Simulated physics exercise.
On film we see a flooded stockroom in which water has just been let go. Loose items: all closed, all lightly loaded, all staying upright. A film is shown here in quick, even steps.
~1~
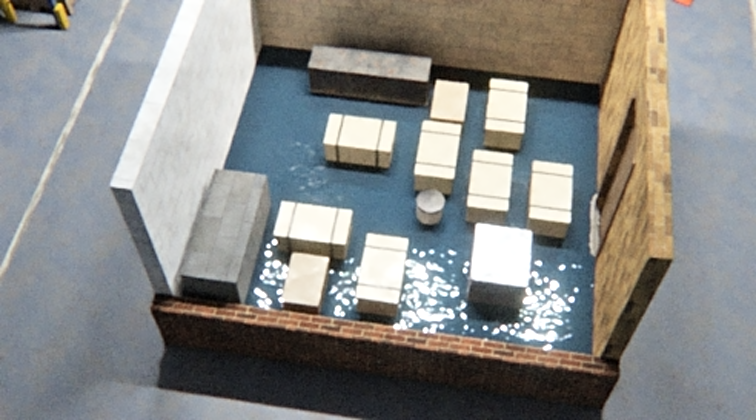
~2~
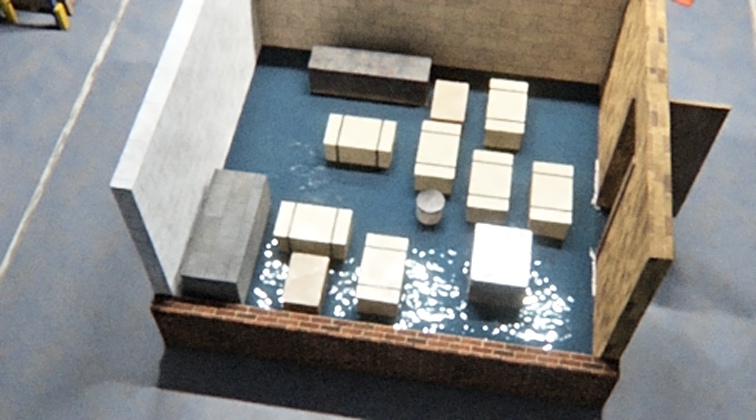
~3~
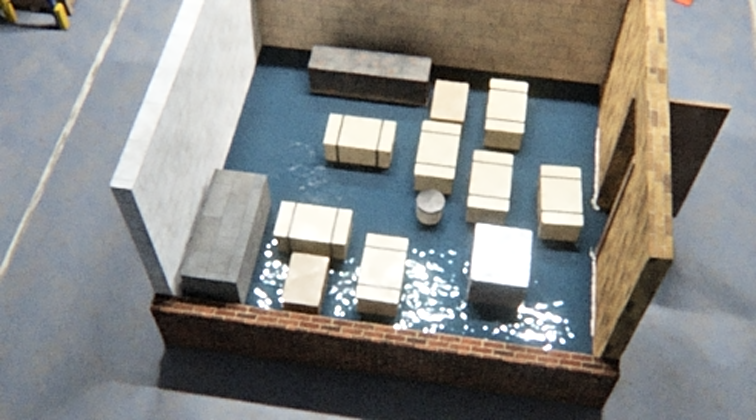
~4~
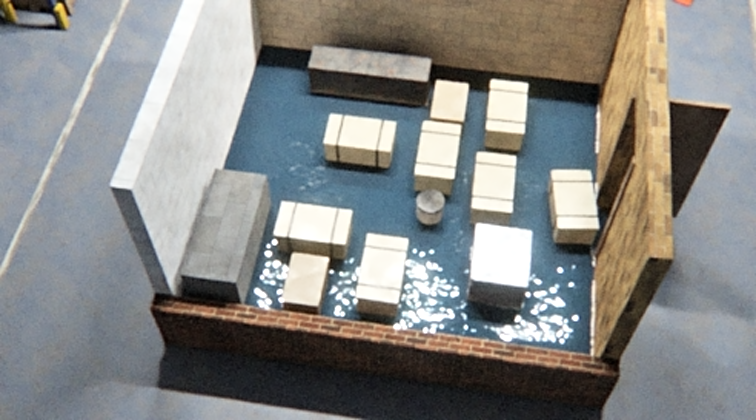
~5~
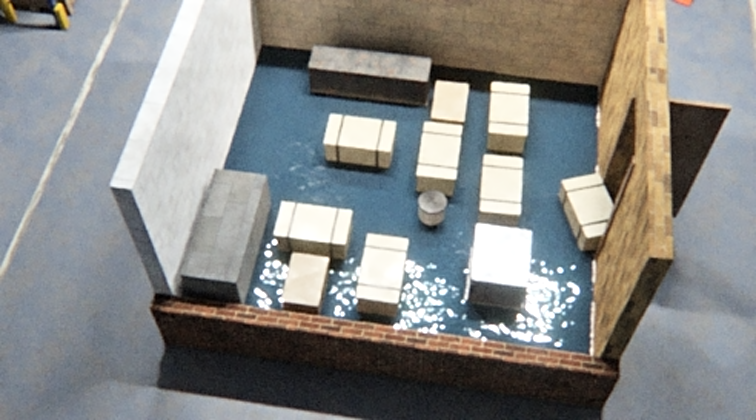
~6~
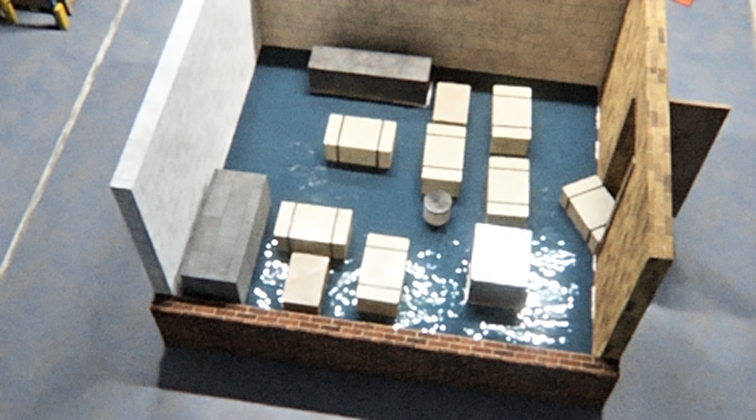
In a flooded stockroom, a door in the right wall swung outward, and the nearest pale trunk drifted right and tilted against the opening while a few others shifted slightly the same way.
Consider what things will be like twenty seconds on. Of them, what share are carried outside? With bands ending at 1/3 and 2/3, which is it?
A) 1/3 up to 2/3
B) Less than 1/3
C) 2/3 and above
Less than 1/3.
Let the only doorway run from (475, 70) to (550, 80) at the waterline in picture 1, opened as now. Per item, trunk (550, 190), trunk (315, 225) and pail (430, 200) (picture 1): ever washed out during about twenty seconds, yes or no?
In sequence: Escapes, remains, escapes.
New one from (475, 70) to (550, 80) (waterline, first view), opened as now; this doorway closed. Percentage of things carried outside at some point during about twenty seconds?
Fraction out: Near 70 %.
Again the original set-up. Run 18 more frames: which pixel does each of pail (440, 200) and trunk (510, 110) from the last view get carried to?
They'd be somewhere near (489, 209) and (541, 136).
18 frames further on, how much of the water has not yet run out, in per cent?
Close to 84 per cent, I think.
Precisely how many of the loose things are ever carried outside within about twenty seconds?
Counting them up gives 0.
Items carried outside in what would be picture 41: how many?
Total: 0.
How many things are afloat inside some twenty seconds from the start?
My tally gives 9.
A moment on, 0 of 10 are out; 9 afloat.
Next, 0 of 10 are out; 9 afloat.
Later, 0 of 10 are out; 9 afloat.
In the end, 0 of 10 are out; 9 afloat.
